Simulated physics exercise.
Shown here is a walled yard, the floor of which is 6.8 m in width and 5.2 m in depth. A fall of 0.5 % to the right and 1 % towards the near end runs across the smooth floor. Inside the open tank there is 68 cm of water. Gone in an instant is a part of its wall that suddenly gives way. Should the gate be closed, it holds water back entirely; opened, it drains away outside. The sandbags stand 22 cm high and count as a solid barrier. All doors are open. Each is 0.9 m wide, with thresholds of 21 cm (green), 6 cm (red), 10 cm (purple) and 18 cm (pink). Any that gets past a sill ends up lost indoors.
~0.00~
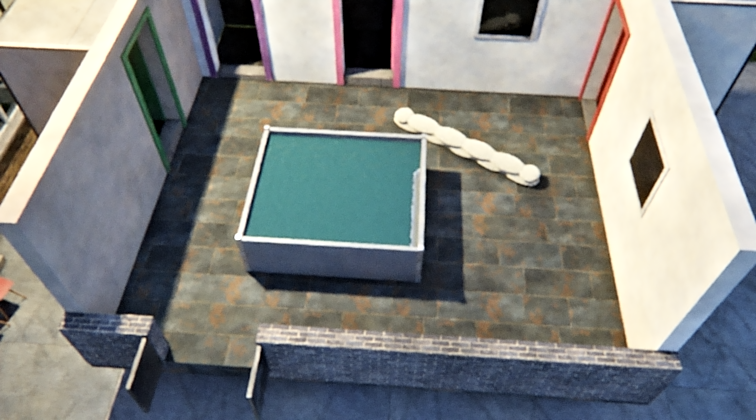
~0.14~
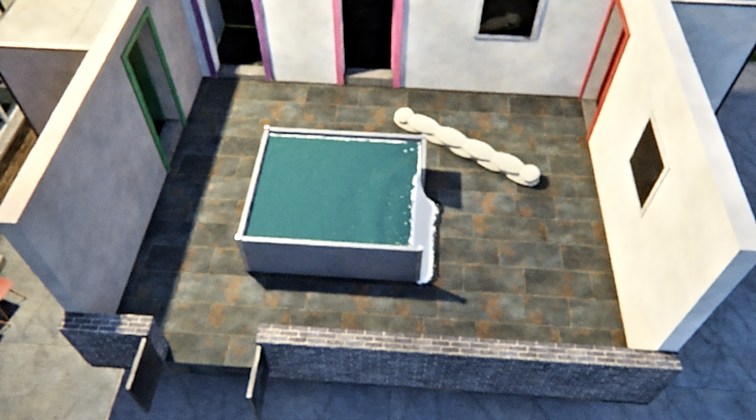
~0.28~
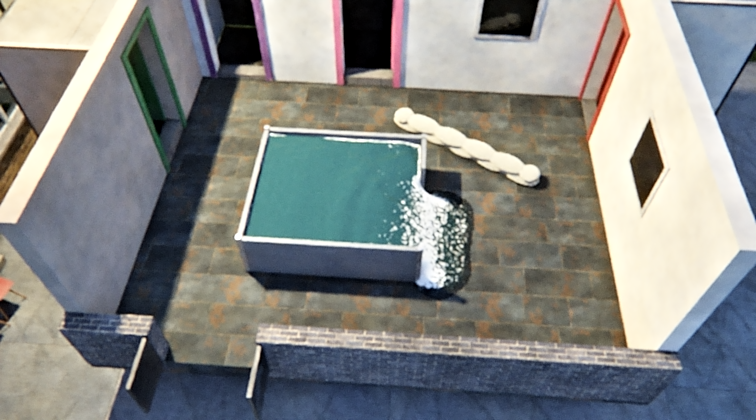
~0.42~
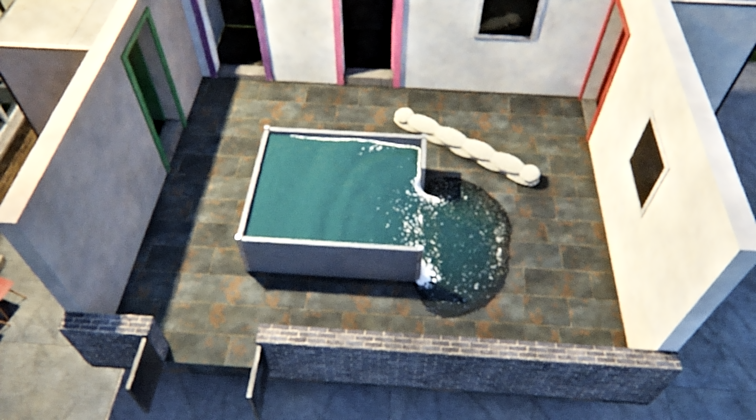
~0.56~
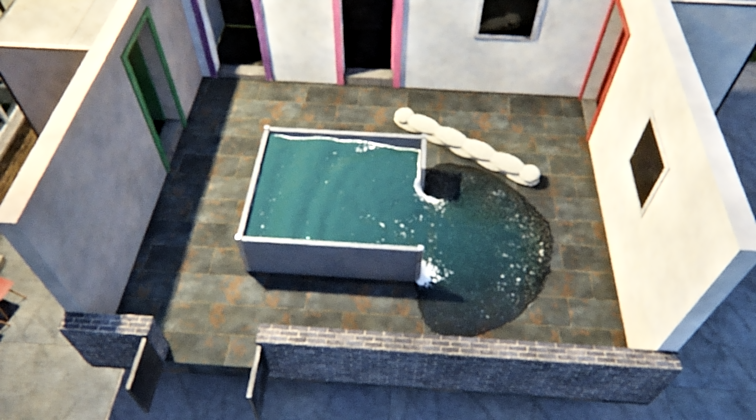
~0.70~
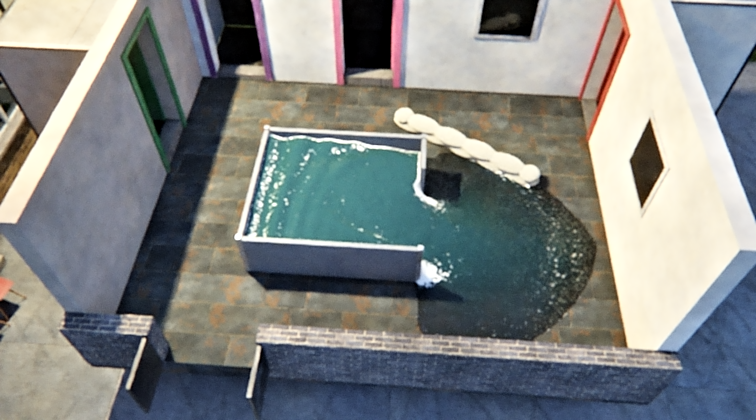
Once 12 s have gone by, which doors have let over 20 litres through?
Outcome: Green door: The inflow ends up lower than the cap, red door: The inflow ends up higher than the cap, purple door: The inflow ends up lower than the cap, pink door: The inflow ends up lower than the cap.
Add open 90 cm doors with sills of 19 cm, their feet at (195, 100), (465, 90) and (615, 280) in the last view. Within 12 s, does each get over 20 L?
Less, less, more.
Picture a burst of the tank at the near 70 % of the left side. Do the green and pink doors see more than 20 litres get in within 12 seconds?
So green ends up short of it and pink ends up short of it.
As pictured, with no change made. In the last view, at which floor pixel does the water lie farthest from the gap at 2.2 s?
I'd put it close to (571, 96).
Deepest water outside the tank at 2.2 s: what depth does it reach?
Depth: Approx. 50 cm.
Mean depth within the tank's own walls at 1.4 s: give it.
Roughly 45 centimetres.
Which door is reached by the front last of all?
I'd say the green one.
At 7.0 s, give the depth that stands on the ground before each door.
Centimetres: Green 8 / red 12 / purple 2 / pink 8.
After 1.4 s water covers 25 % of the floor and is deepest (38 cm) near (425, 256); green door not reached, red door not reached, purple door not reached, pink door not reached.
After 2.2 s water covers 35 % of the floor and is deepest (50 cm) near (609, 312); green door not reached, red door 5 cm at the sill, 0 L in, purple door not reached, pink door not reached.
After 3.5 s water covers 45 % of the floor and is deepest (29 cm) near (620, 375); green door not reached, red door 11 cm at the sill, 7 L in, purple door not reached, pink door not reached.
After 7.0 s water covers 90 % of the floor and is deepest (21 cm) near (620, 375); green door 8 cm at the sill, 0 L in, red door 12 cm at the sill, 102 L in, purple door 2 cm at the sill, 0 L in, pink door 8 cm at the sill, 0 L in.
After 12.0 s water covers 95 % of the floor and is deepest (14 cm) near (246, 224); green door 8 cm at the sill, 0 L in, red door 9 cm at the sill, 181 L in, purple door 8 cm at the sill, 0 L in, pink door 4 cm at the sill, 0 L in.
